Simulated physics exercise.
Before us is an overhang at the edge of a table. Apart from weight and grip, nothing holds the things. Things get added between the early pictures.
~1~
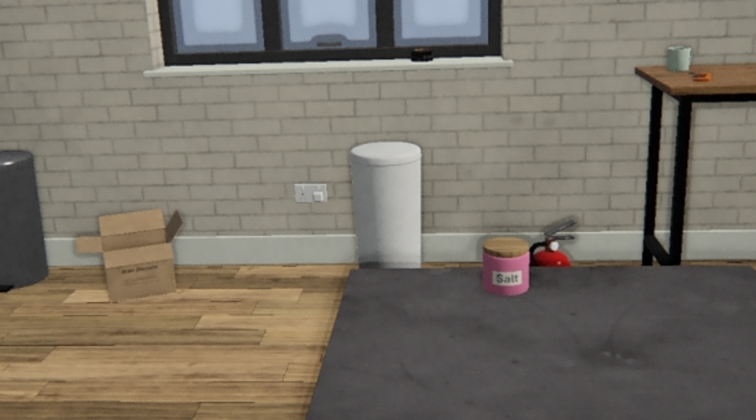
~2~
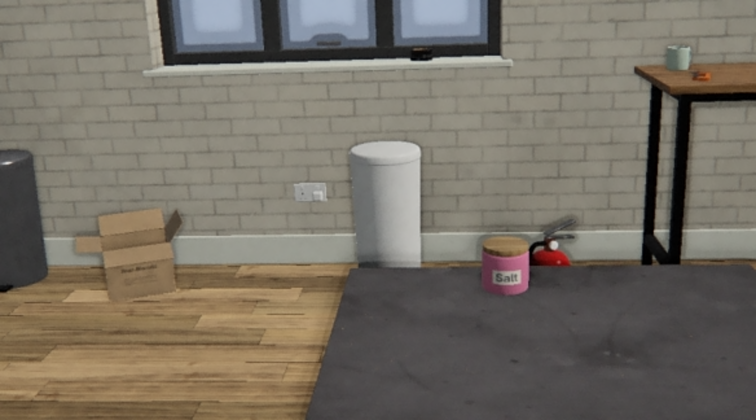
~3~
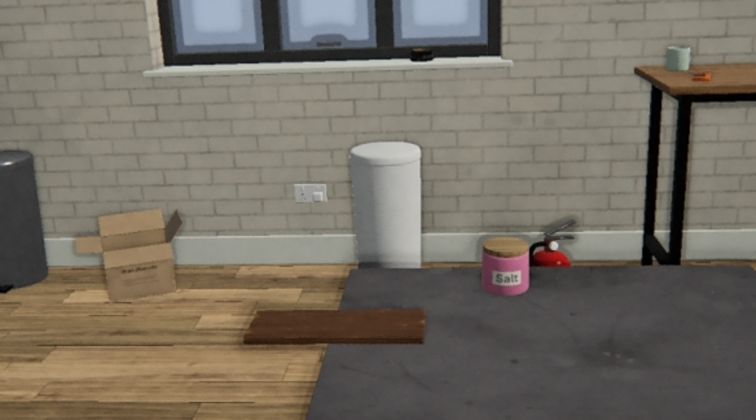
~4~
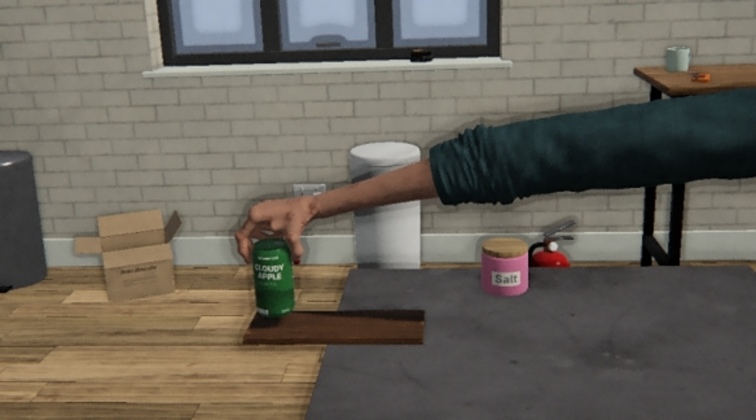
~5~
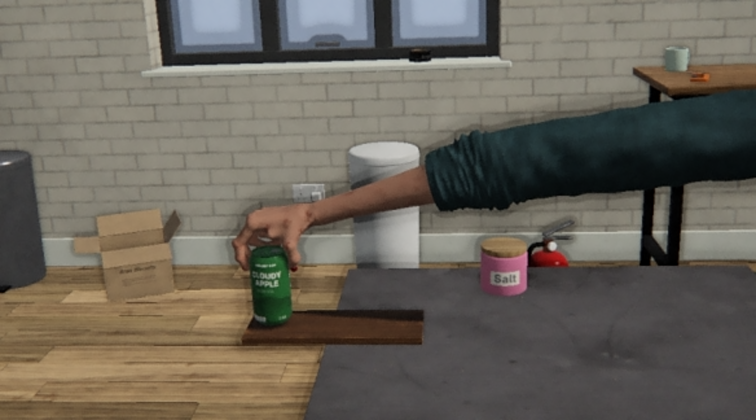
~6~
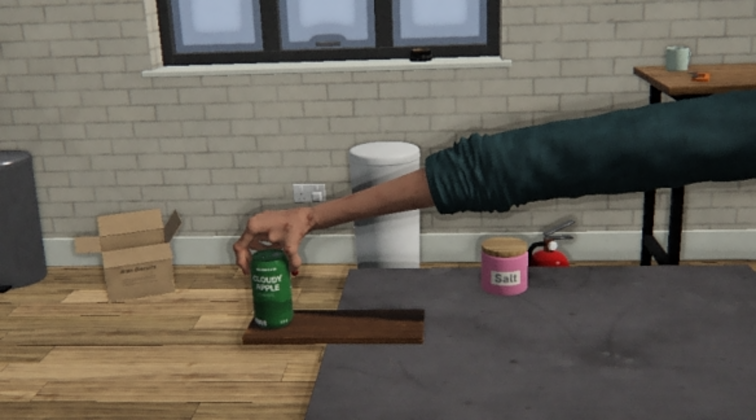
In this clip, a dark wooden board appears over the left edge of a grey table holding a pink salt jar, then a hand reaches in from the right and lowers a green can onto the board's left end.
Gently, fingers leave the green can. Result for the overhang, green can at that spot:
Falls.
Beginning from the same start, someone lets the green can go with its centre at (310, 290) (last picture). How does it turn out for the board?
It topples.
Then, 0.40 s past the last view, green can now down on the floor or falling; brown board on its side.
Then, 0.60 s past the last view, brown board now down on the floor or falling.
Then, 0.70 s past the last view, things are still on the move.
Finally, down on the floor or falling, green can and brown board; pink jar still in place. The board comes down.
